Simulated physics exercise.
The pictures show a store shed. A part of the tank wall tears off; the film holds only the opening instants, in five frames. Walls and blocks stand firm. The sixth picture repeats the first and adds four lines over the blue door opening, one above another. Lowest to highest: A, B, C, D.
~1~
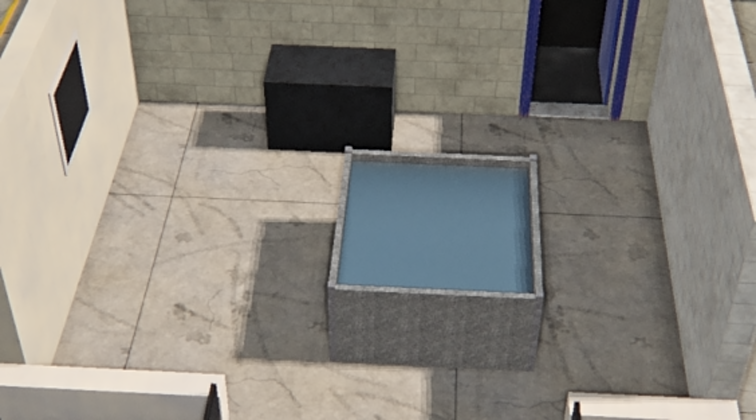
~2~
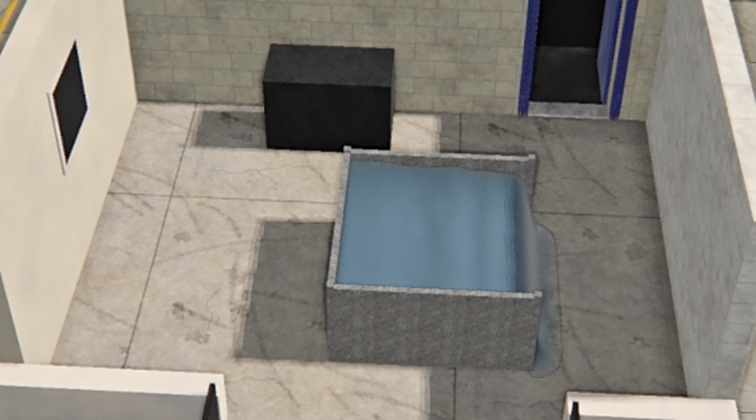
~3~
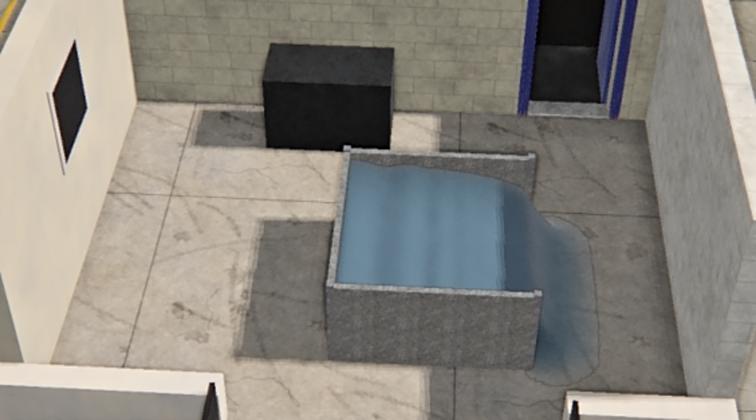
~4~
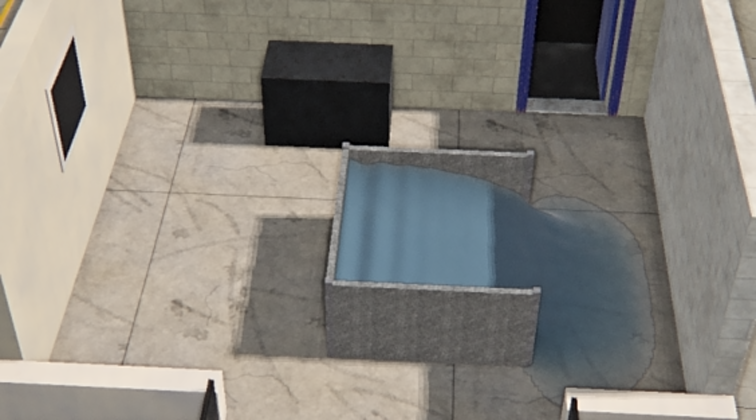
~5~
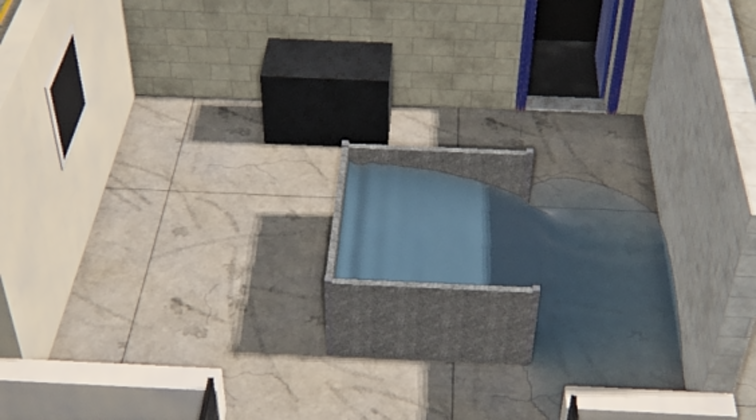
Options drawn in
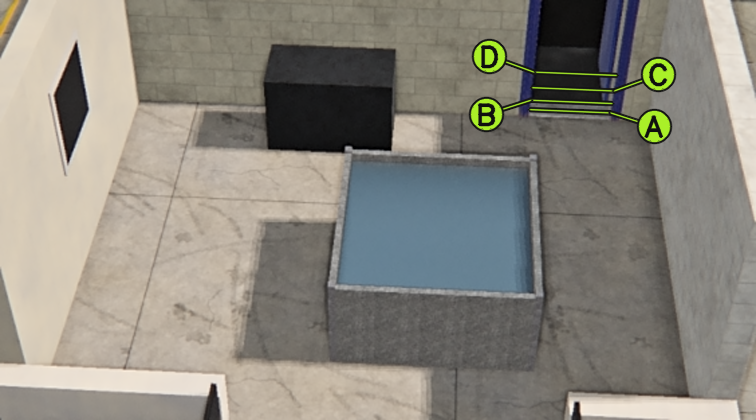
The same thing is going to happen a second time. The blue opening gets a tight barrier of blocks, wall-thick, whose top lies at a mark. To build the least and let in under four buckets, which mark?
Take C.
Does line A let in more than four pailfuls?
Yes, it does.
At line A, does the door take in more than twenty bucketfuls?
Yes, it does.
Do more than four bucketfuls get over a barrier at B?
Yes, that goes wrong.
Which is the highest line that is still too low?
It is B.
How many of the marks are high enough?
Two of them.
In lime, A at (570, 111); B at (571, 101); C at (573, 89); D at (575, 73); from the bottom up A, B, C, D.
With A, dozens of bucketfuls pour in.
With B, about 10 bucketfuls get in.
With C, a splash gets over, under a bucket.
With D, nothing gets over.
